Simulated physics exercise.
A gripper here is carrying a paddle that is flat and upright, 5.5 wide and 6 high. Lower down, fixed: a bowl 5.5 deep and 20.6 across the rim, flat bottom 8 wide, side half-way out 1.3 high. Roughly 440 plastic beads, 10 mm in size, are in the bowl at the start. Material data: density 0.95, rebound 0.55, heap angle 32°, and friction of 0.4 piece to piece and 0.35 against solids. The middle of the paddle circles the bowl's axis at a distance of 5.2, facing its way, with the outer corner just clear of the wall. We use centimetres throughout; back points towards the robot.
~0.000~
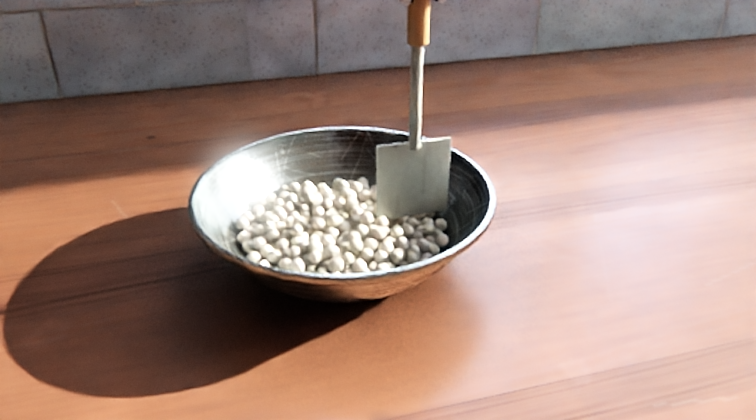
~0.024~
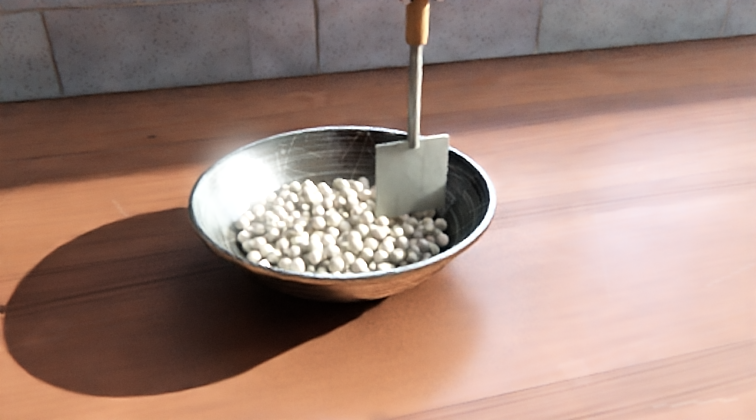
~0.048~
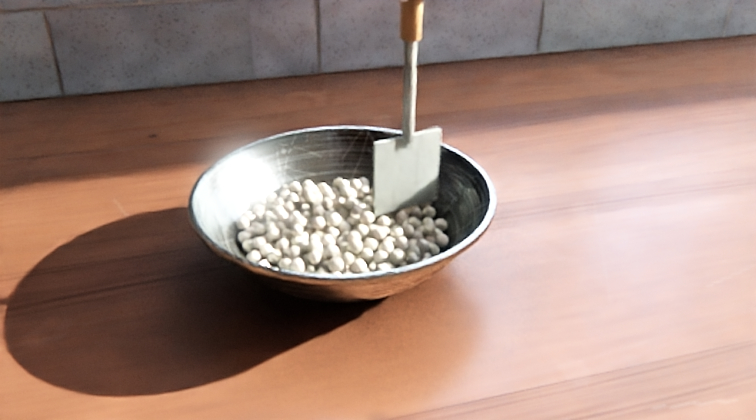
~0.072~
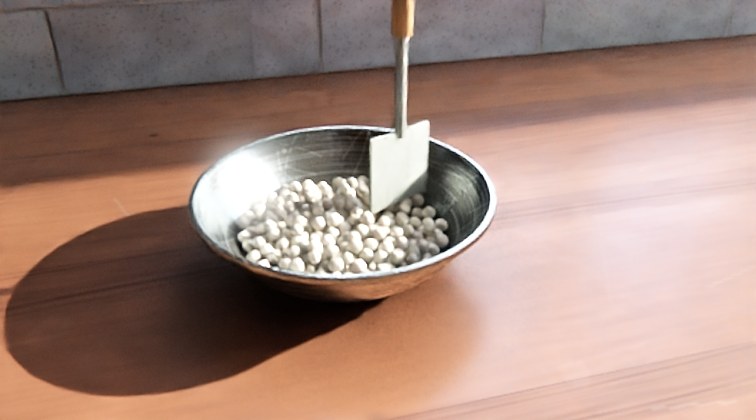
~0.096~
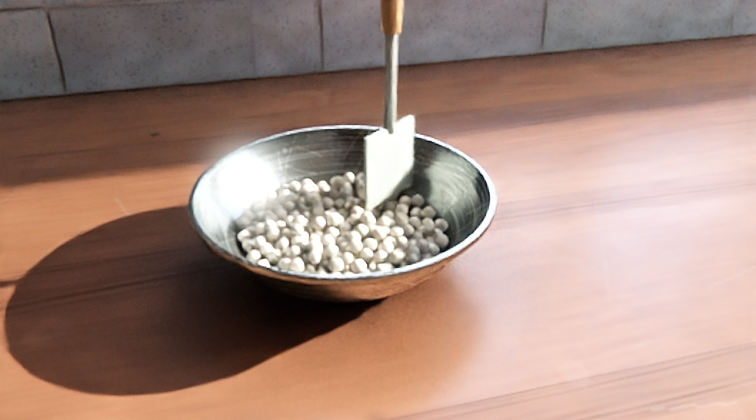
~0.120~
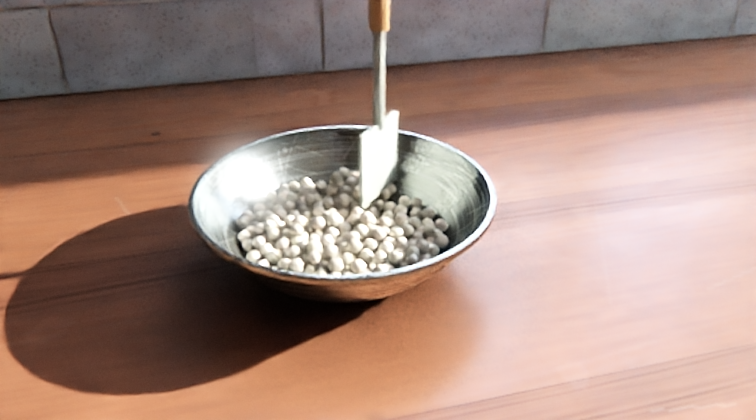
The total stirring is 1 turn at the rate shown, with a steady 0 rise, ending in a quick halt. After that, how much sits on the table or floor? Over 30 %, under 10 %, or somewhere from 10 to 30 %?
Under 10 %.
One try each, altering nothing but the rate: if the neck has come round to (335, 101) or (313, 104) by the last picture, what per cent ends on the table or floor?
About 20 % for one try and about 30 % for the other, in order.
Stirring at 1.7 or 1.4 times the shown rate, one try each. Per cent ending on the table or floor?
Estimates in order: Near 20 % and near 15 %.
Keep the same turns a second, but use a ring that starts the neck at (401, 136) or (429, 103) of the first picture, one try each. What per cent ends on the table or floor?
Some 5 and 0 per cent.
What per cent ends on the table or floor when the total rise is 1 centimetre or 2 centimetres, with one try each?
It comes to about 0 per cent and about 0 per cent.
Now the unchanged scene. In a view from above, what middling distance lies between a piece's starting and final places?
Roughly 3 cm, measured level.
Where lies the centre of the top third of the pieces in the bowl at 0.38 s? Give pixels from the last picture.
I'd put it at around (286, 238).
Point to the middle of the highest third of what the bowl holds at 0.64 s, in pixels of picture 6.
It is centred roughly at (409, 245).
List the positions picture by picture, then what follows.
In the first frame, paddle neck at (415, 122), 0° round; upper third of the load around (334, 229), from x 240 to 440, top at y 185; 437 in the bowl.
In the second frame, paddle neck at (414, 120), 3° round; upper third of the load around (334, 229), from x 245 to 440, top at y 185.
In the third frame, paddle neck at (408, 116), 13° round; upper third of the load around (336, 229), from x 245 to 440, top at y 185.
In the fourth frame, paddle neck at (400, 111), 24° round; upper third of the load around (334, 229), from x 245 to 440, top at y 180.
In the fifth frame, paddle neck at (390, 107), 36° round; upper third of the load around (334, 225), from x 245 to 440, top at y 170.
In the sixth frame, paddle neck at (379, 104), 47° round; upper third of the load around (332, 227), from x 245 to 440, top at y 165; 437 in the bowl.
By 0.38 s, 168° round, highest piece 6 above the table; 436 in the bowl, 1 in flight or on the tool.
By 0.64 s, 290° round, highest piece 7 above the table; 430 in the bowl, 6 on the table or floor, 1 in flight or on the tool.
By 0.97 s, 0° round, highest piece 5 above the table; 426 in the bowl, 11 on the table or floor.
By 1.67 s, 0° round, highest piece 5 above the table; 426 in the bowl, 11 on the table or floor.
Final count, 426 in the bowl, 11 on the table or floor. That is 3 % on the table or floor.
